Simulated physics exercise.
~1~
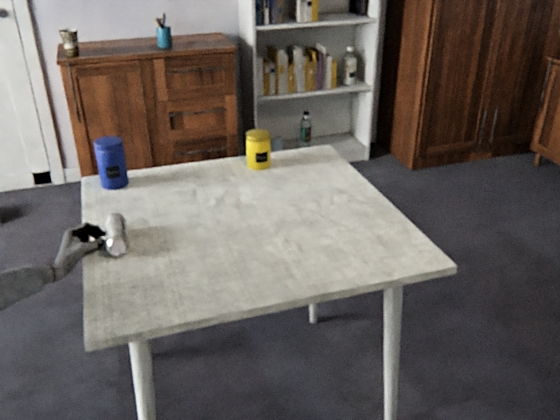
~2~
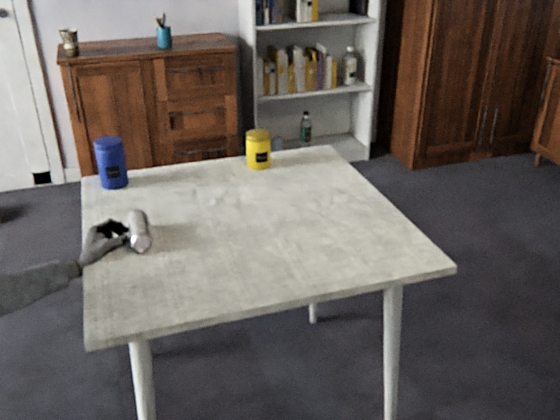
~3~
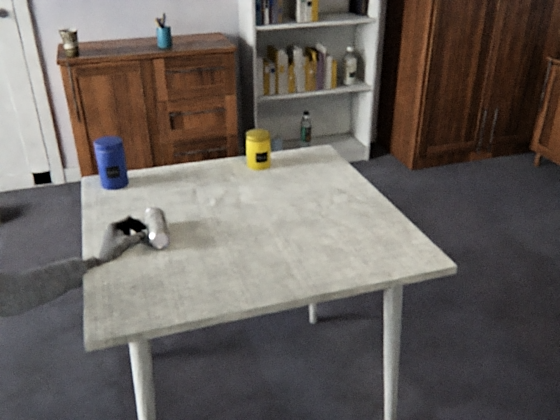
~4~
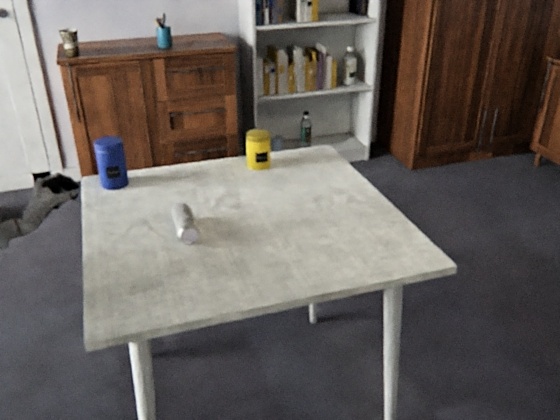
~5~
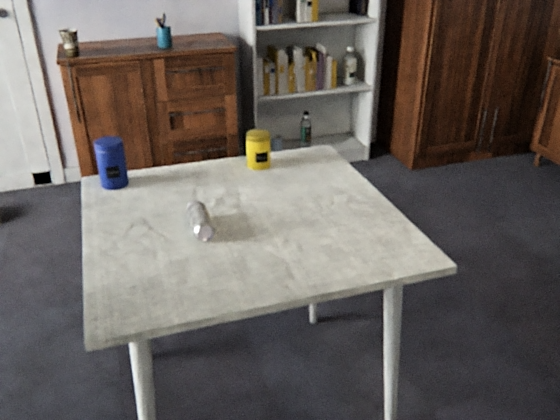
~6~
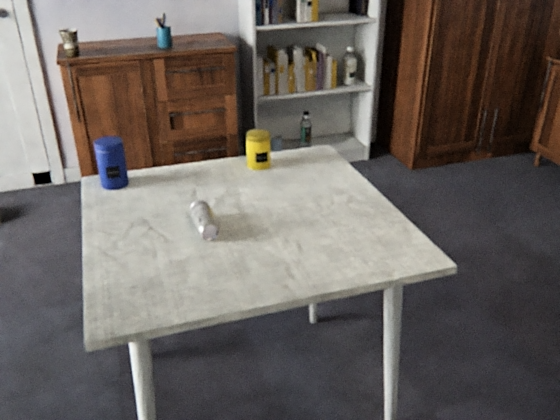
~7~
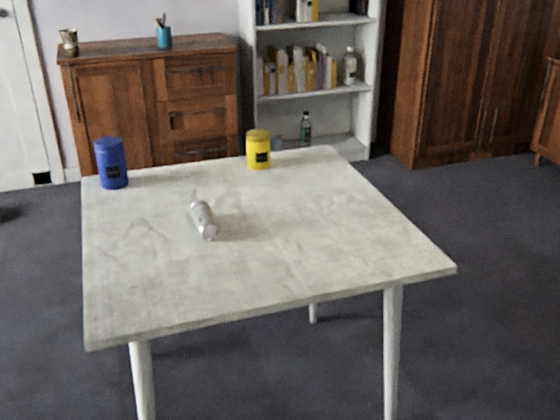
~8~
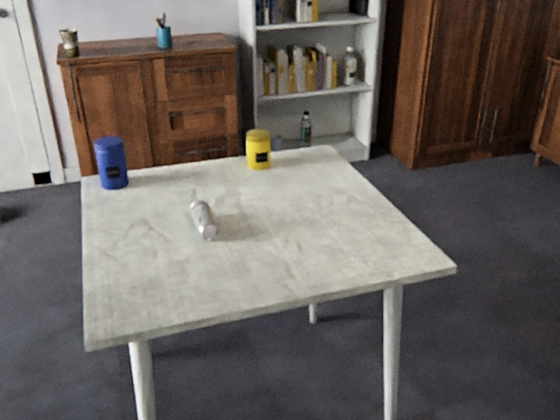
A hand pushes a white can on its side rightward, releases it, and it rolls to rest.
